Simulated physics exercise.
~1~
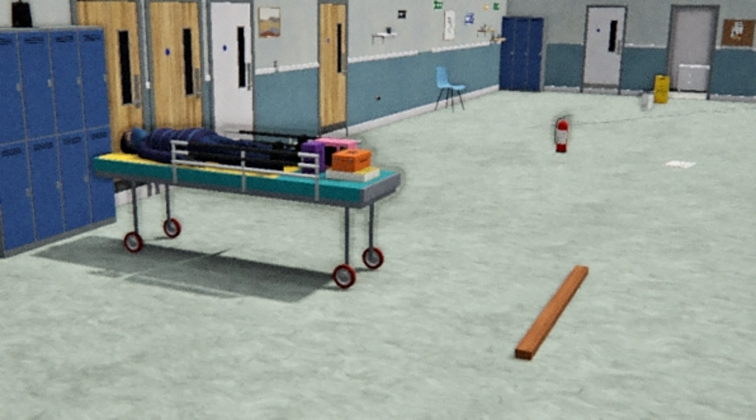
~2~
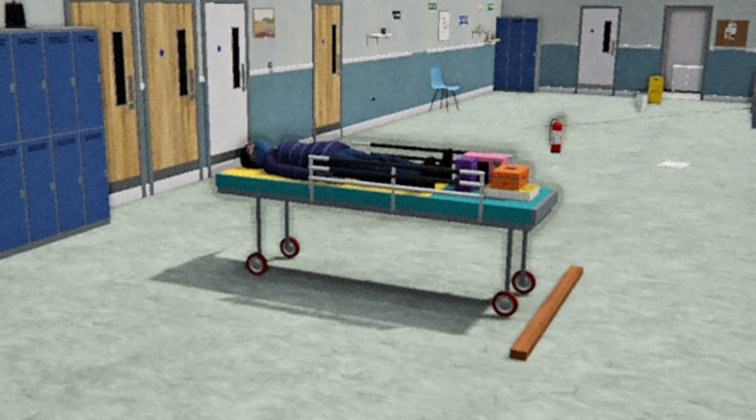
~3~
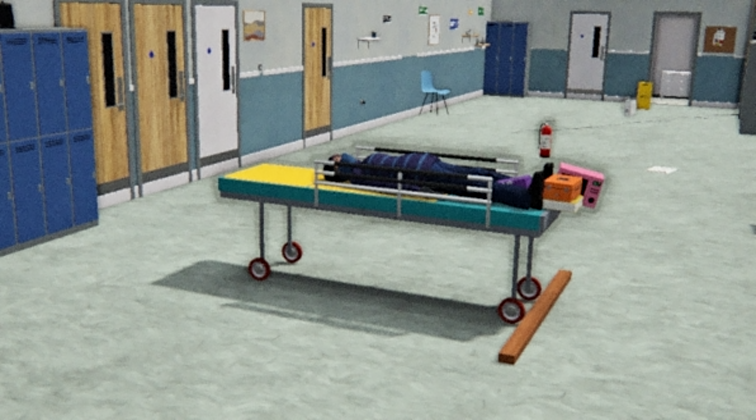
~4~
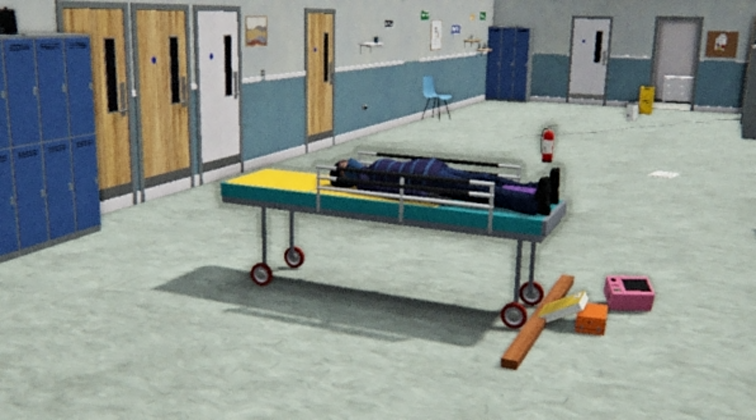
A hospital trolley with a teal and yellow top rolls rightward down a pale corridor, seen from the side by a slightly swaying camera, with blue lockers and wooden doors behind. A dark-clothed person lies on it, with a pink monitor, an orange case, a yellow folder and a purple object near the feet. Its wheels meet a brown sill on the floor and it stops dead. The person and the loose things slide on toward the right end. The monitor, case and folder drop to the floor by the sill, while the person and purple object stay aboard.
